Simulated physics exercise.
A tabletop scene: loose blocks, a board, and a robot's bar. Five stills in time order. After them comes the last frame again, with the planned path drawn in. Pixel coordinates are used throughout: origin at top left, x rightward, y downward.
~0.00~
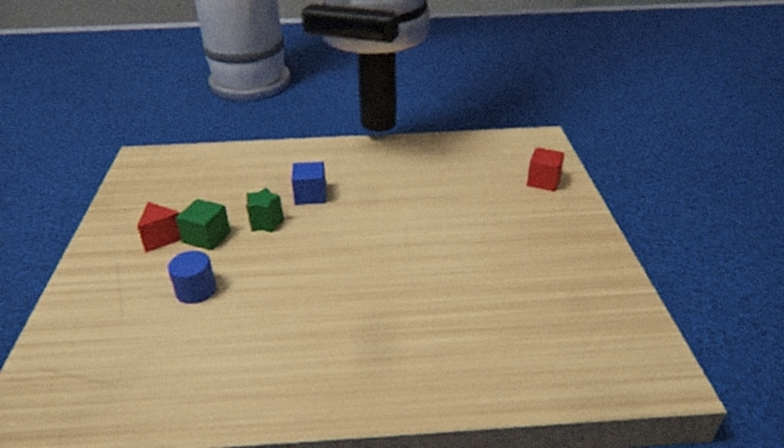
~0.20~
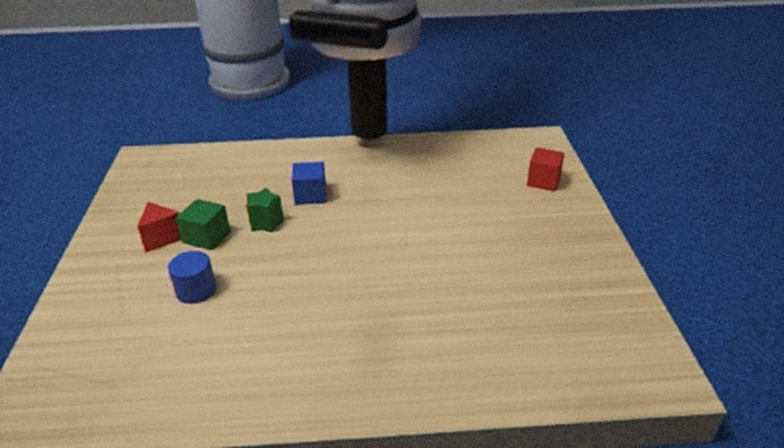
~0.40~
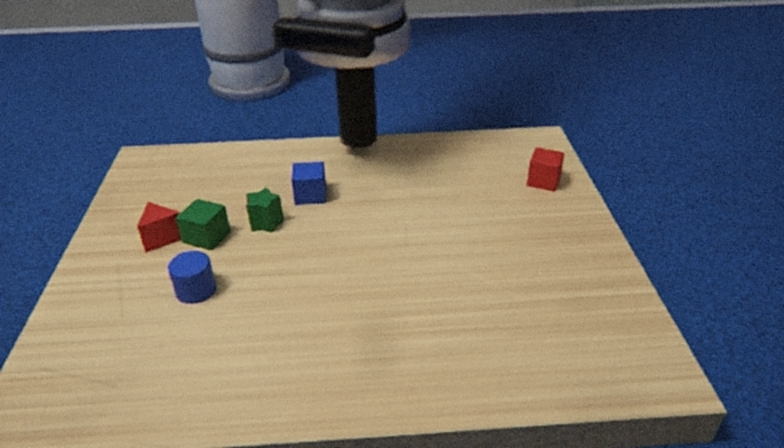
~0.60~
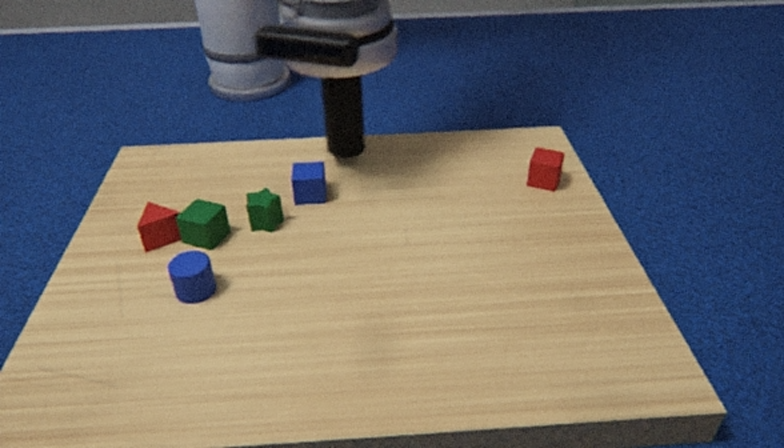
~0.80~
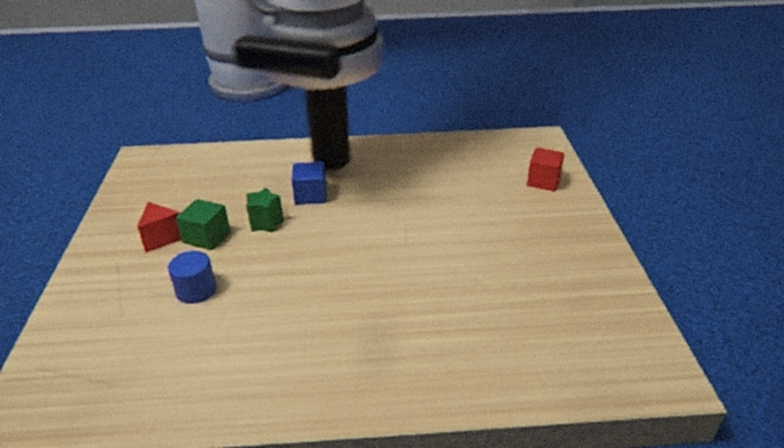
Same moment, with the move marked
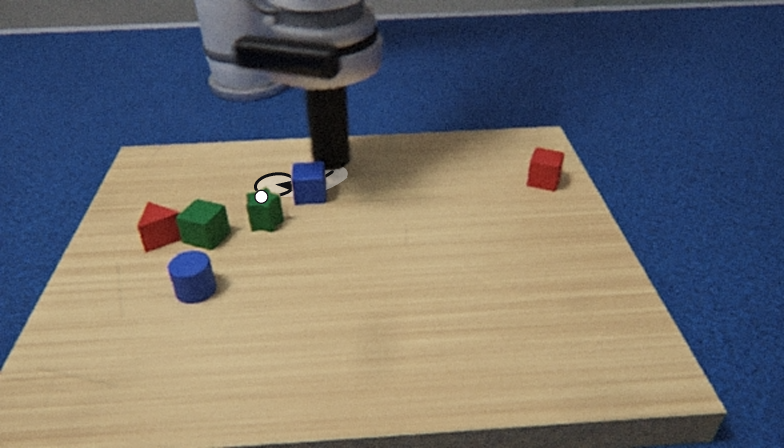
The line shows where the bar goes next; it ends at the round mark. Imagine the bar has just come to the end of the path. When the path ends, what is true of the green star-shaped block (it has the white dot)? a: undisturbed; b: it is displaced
I'll go with a - undisturbed.
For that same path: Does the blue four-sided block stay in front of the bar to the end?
I'd say no.
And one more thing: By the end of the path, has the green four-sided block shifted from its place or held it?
That block stays in place.
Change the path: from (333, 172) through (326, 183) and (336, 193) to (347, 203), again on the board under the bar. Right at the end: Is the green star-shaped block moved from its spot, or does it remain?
The block you're asking about stays where it is.
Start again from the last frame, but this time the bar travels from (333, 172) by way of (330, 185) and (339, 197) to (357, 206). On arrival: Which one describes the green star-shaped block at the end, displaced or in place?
My prediction: It remains in place.
Path on the board, from (333, 172) over (317, 180) and (297, 185) to (275, 185); the dot is on the green star-shaped block.
The first path, step by step. Halfway along, bar at (306, 172); blue four-sided block at (297, 178).
At the end, bar at (274, 173); green four-sided block in place; green star-shaped block in place; blue four-sided block at (295, 180).
